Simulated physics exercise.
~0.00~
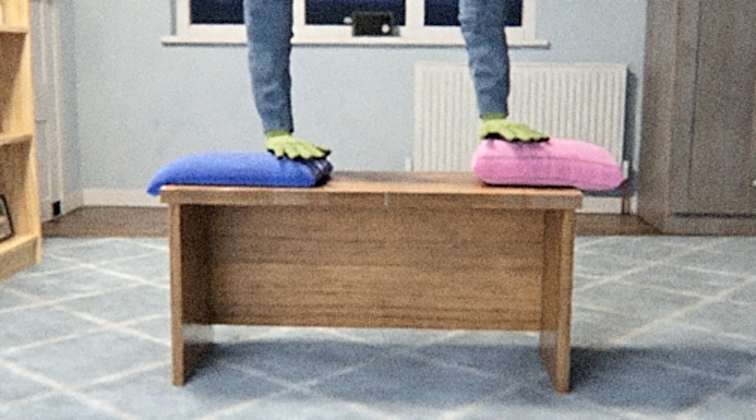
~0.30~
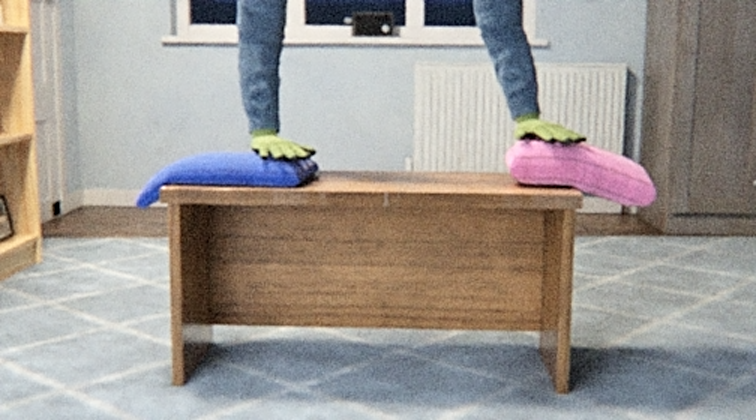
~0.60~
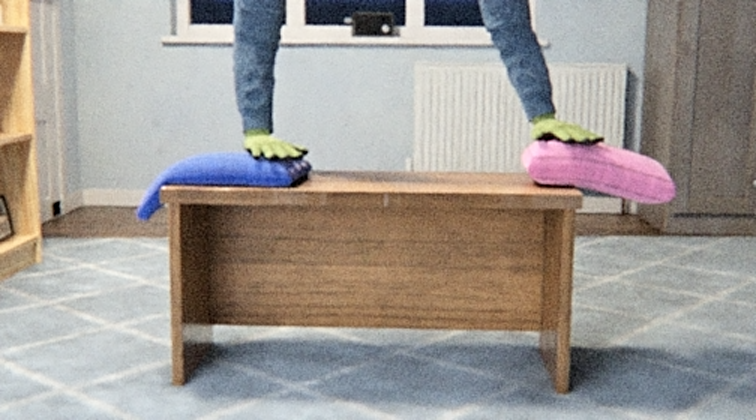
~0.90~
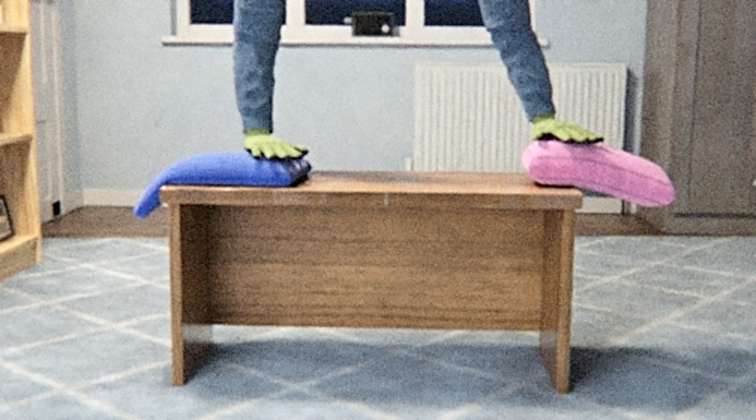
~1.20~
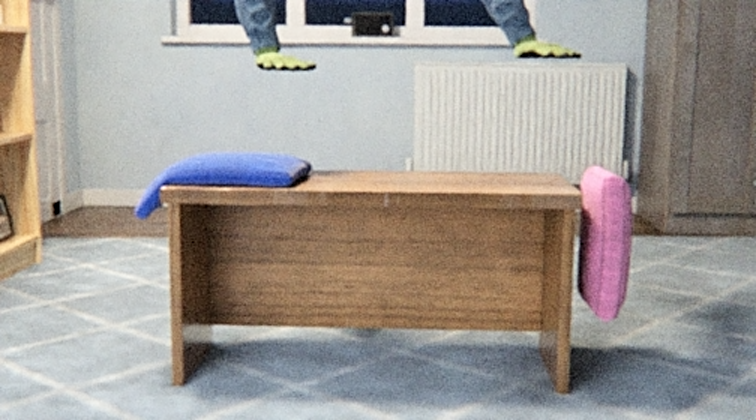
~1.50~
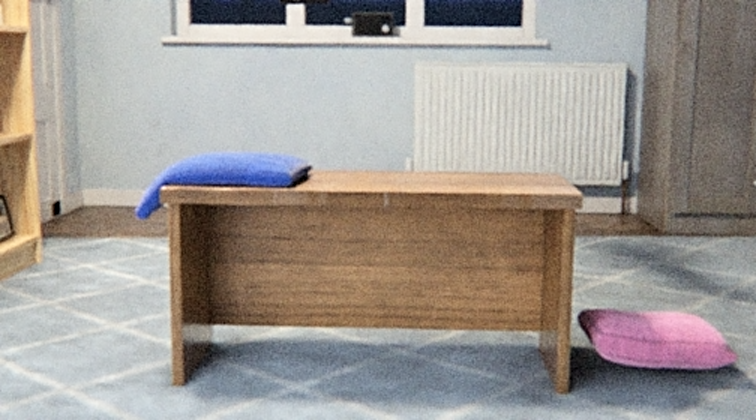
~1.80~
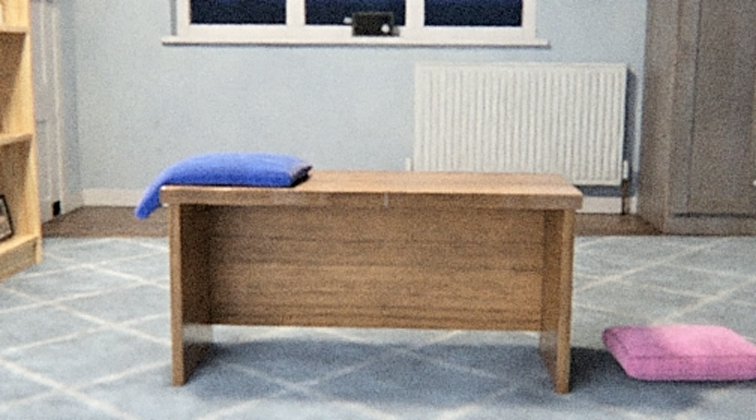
Gloved hands sliding a blue folded blanket and pink soft bag apart, then lifting; blanket stays, bag drops off right end to floor.
